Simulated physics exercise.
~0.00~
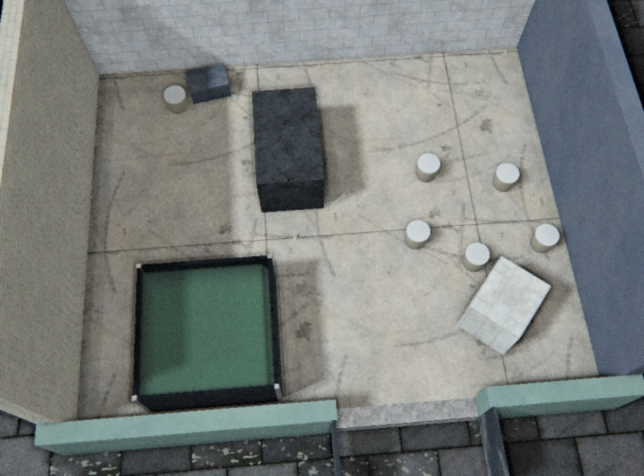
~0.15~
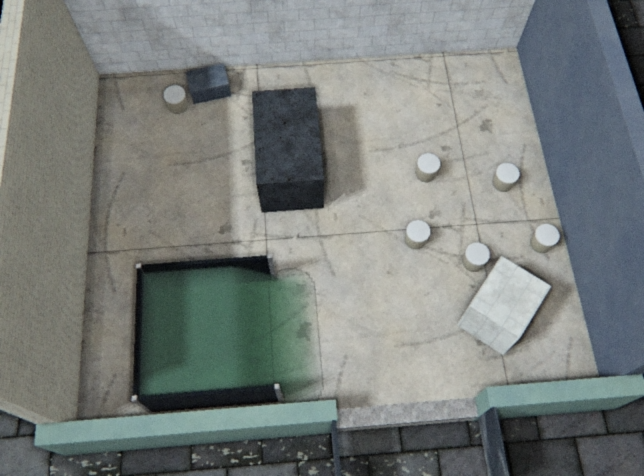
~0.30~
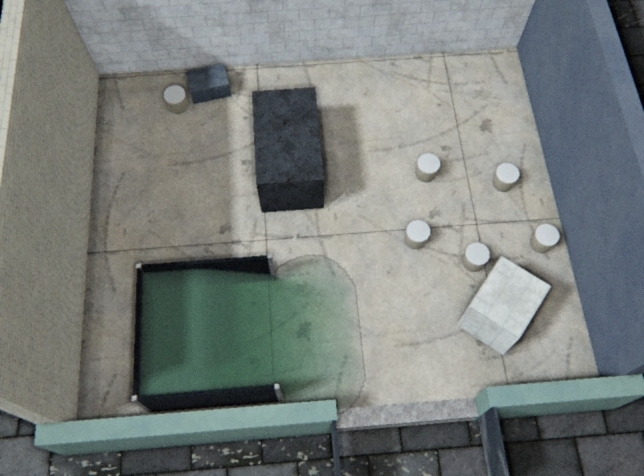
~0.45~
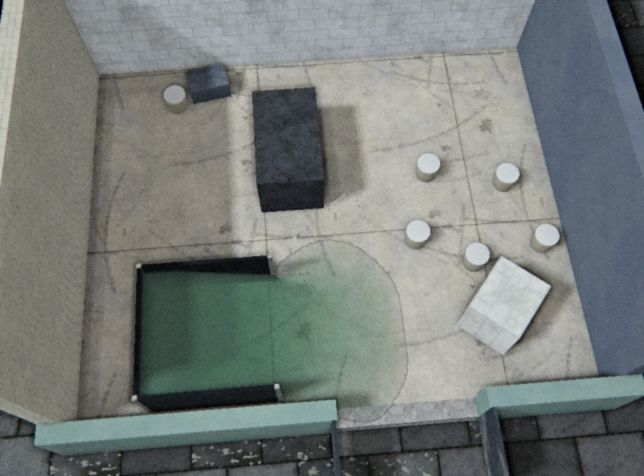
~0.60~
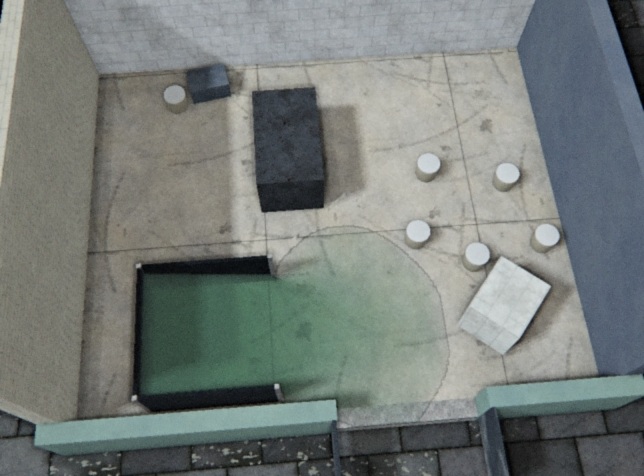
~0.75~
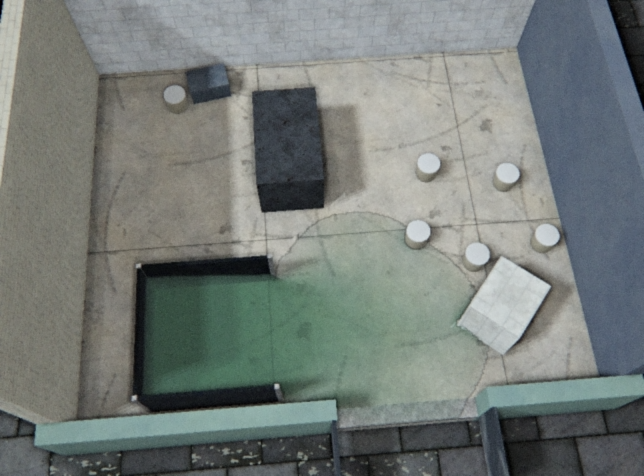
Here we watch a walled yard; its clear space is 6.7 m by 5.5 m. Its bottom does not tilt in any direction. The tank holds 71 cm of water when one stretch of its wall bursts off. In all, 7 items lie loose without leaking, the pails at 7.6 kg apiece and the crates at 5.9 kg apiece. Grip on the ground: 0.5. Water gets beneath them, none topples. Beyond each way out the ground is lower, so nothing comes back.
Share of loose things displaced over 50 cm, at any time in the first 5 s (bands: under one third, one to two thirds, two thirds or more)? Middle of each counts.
Two thirds or more.
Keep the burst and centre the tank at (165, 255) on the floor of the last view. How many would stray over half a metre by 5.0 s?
That gives 6 of them.
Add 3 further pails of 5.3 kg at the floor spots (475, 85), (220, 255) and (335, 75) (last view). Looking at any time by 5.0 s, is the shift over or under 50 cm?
Reading them off in order: Clears the mark, not beyond, clears the mark.
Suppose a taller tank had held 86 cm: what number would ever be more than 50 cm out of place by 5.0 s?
You'd get 5 in that case.
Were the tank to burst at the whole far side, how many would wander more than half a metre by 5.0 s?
In that case the number is 2.
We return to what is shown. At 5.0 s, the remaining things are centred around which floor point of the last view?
Mean position: Approximately (353, 87).
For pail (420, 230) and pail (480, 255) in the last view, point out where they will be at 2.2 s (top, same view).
They end up about (507, 163) and (542, 151) in the last view.
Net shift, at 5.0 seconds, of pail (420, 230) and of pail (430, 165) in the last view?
Object 1: 350 cm. Object 2: 150 cm.
After 1.1 s 0 of 7 are over 50 cm from their spots; 0 afloat.
After 2.2 s 4 of 7 are over 50 cm from their spots; 3 afloat.
After 3.5 s 5 of 7 are over 50 cm from their spots; 4 afloat.
After 5.0 s 5 of 7 are over 50 cm from their spots, and 5 have been at some point; 4 afloat.
